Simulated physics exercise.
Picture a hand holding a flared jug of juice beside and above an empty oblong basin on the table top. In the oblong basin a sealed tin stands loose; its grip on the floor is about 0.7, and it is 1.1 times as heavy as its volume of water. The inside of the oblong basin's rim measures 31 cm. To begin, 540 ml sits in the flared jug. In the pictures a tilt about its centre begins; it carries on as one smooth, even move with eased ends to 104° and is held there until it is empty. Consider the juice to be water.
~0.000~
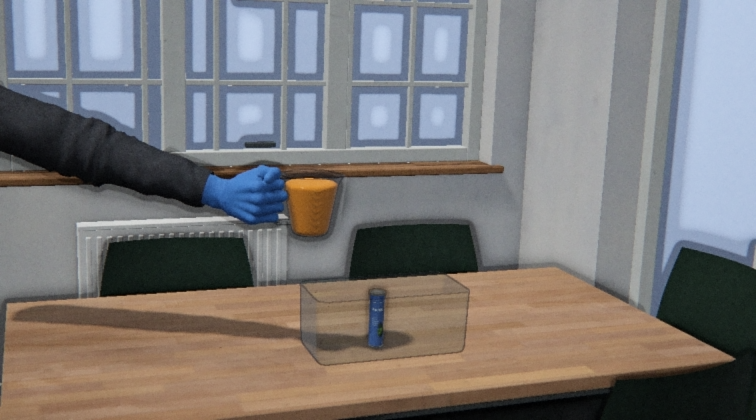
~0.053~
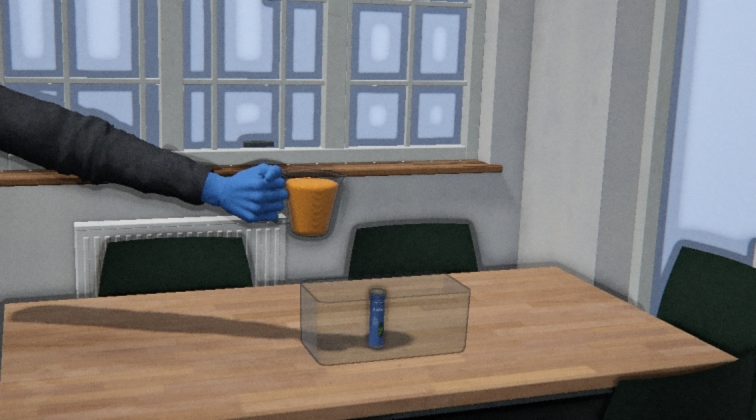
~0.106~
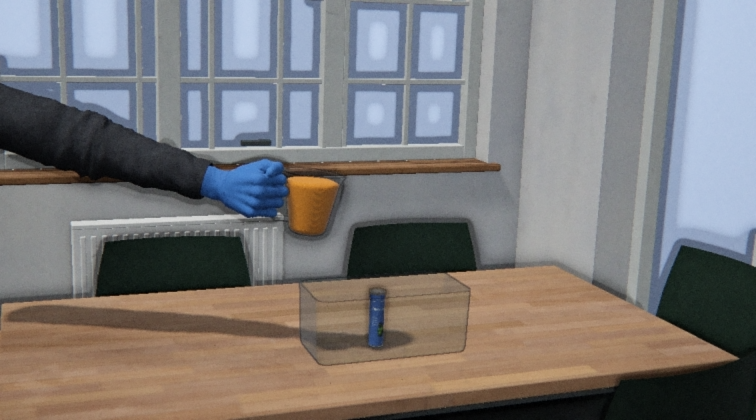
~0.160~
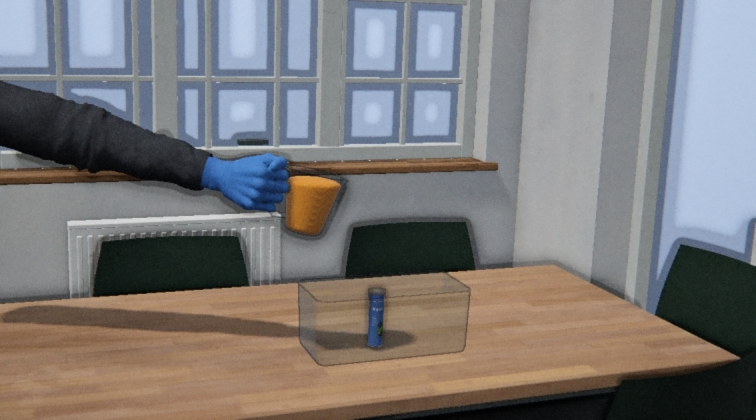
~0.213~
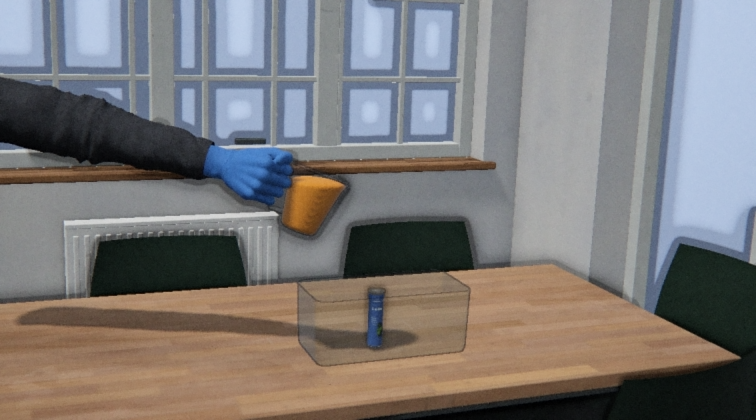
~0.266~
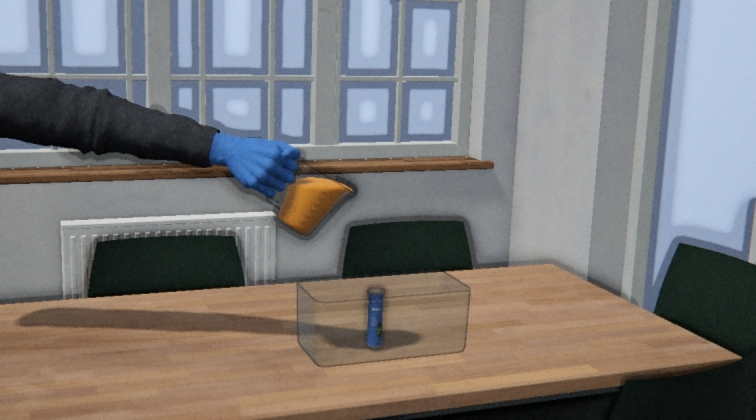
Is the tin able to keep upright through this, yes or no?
No, it topples.
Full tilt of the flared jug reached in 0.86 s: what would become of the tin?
Outcome - the tin comes down.
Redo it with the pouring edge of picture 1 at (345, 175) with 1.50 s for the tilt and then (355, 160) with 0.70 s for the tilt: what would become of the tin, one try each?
First it tips over; then it stays on its base.
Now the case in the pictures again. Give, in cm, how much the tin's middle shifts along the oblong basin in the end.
Net tin displacement: Roughly 11.0 cm.
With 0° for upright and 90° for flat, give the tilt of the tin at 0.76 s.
I'd say it's tipped close to 0 degrees.
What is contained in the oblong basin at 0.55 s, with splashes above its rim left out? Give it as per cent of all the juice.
I'd estimate some 16 percent of the liquid.
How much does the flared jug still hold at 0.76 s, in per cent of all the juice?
Near 8 percent, more or less.
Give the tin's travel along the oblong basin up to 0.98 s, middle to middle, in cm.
Measured centre to centre, about 8 cm.
Then, 0.55 s in, the tilt is 91° and 50 per cent is still to pour; the tin stands where it began.
Then, 0.76 s in, the tilt is 104° and 8 per cent is still to pour; the tin stands 1 cm from where it began.
Then, 0.98 s in, the tilt is 104° and 0 per cent is still to pour; the tin leans 42°.
Then, 1.22 s in, the tilt is 104° and 0 per cent is still to pour; the tin lies on its side.
Finally, the tin lies on its side.
